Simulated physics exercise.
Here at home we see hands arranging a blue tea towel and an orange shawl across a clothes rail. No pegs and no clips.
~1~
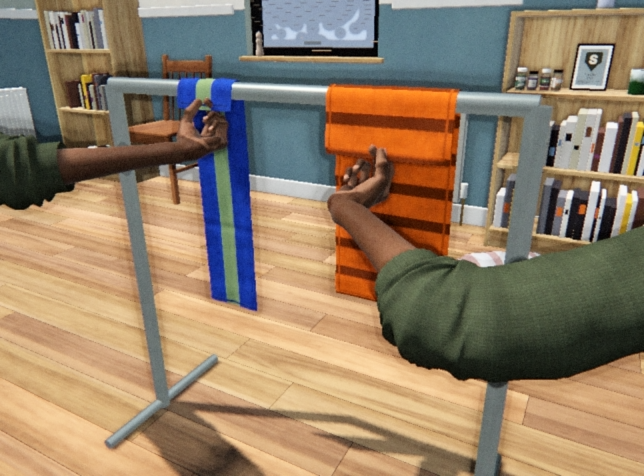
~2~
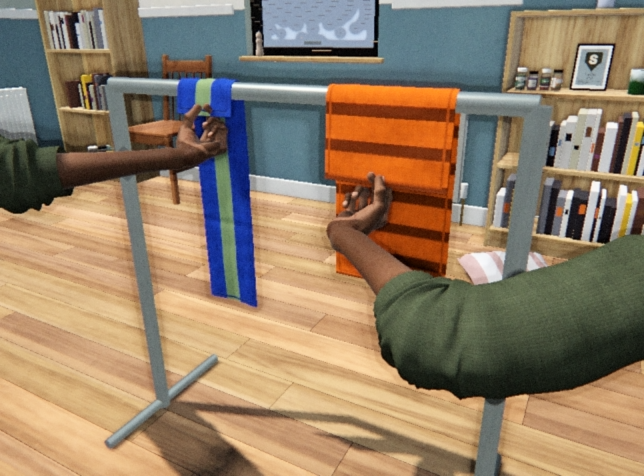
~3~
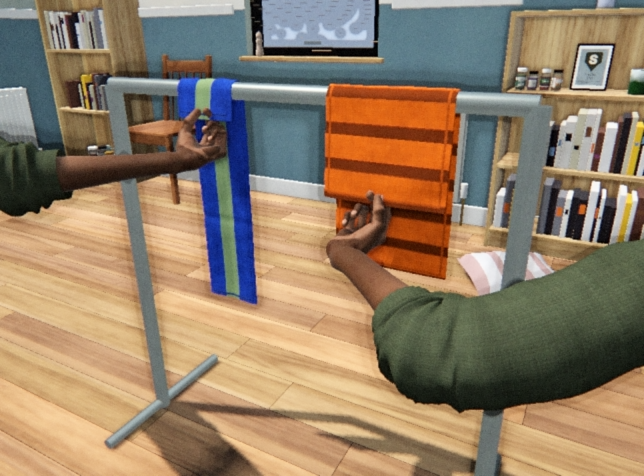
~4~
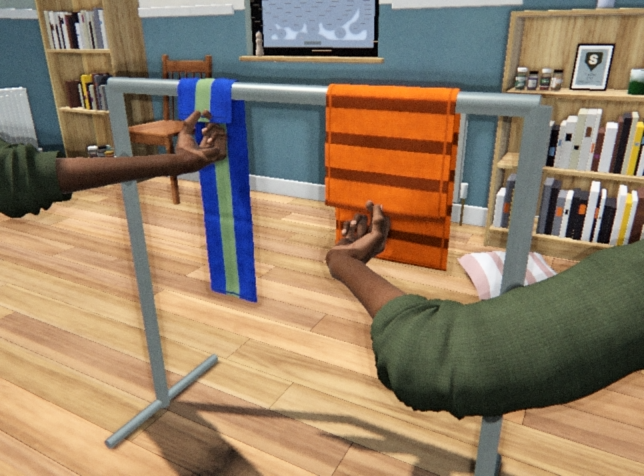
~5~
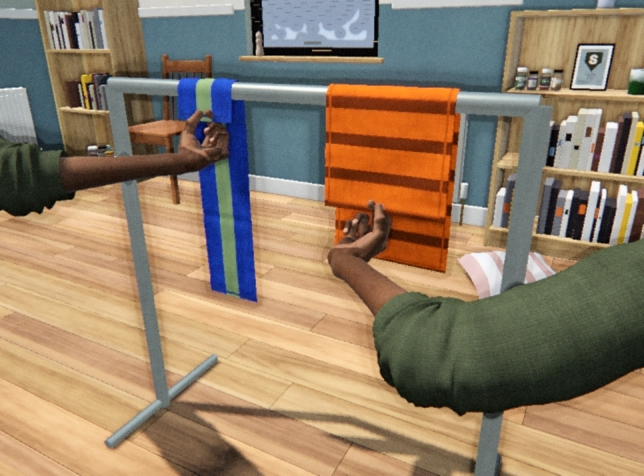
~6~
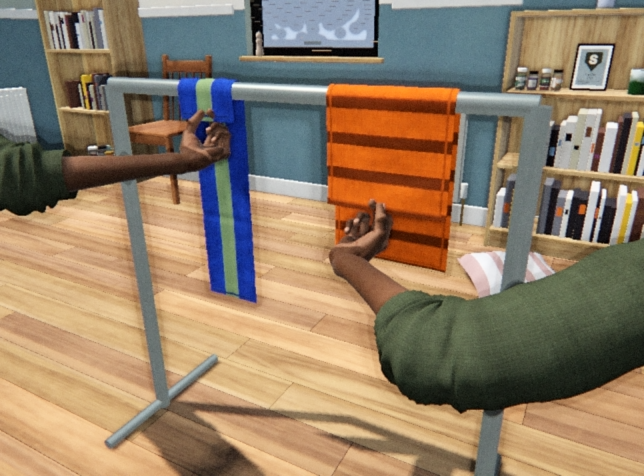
Orange striped cloth being drawn down at the front by a hand on a rail, beside a nearly still blue cloth.
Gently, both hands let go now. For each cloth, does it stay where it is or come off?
Outcome: Blue tea towel: Falls; orange shawl: Stays.
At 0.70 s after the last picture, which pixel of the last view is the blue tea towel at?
It's somewhere around pixel (244, 431).
Then, 0.40 s on from there, tea towel clear of the rail and dropping near (238, 318); shawl as it was left.
Then, 0.70 s on from there, tea towel in a heap on the floor near (244, 431); shawl as it was left.
In the end, tea towel in a heap on the floor near (244, 433); shawl as it was left. The blue tea towel is pulled off by its long side and the orange shawl stays on.
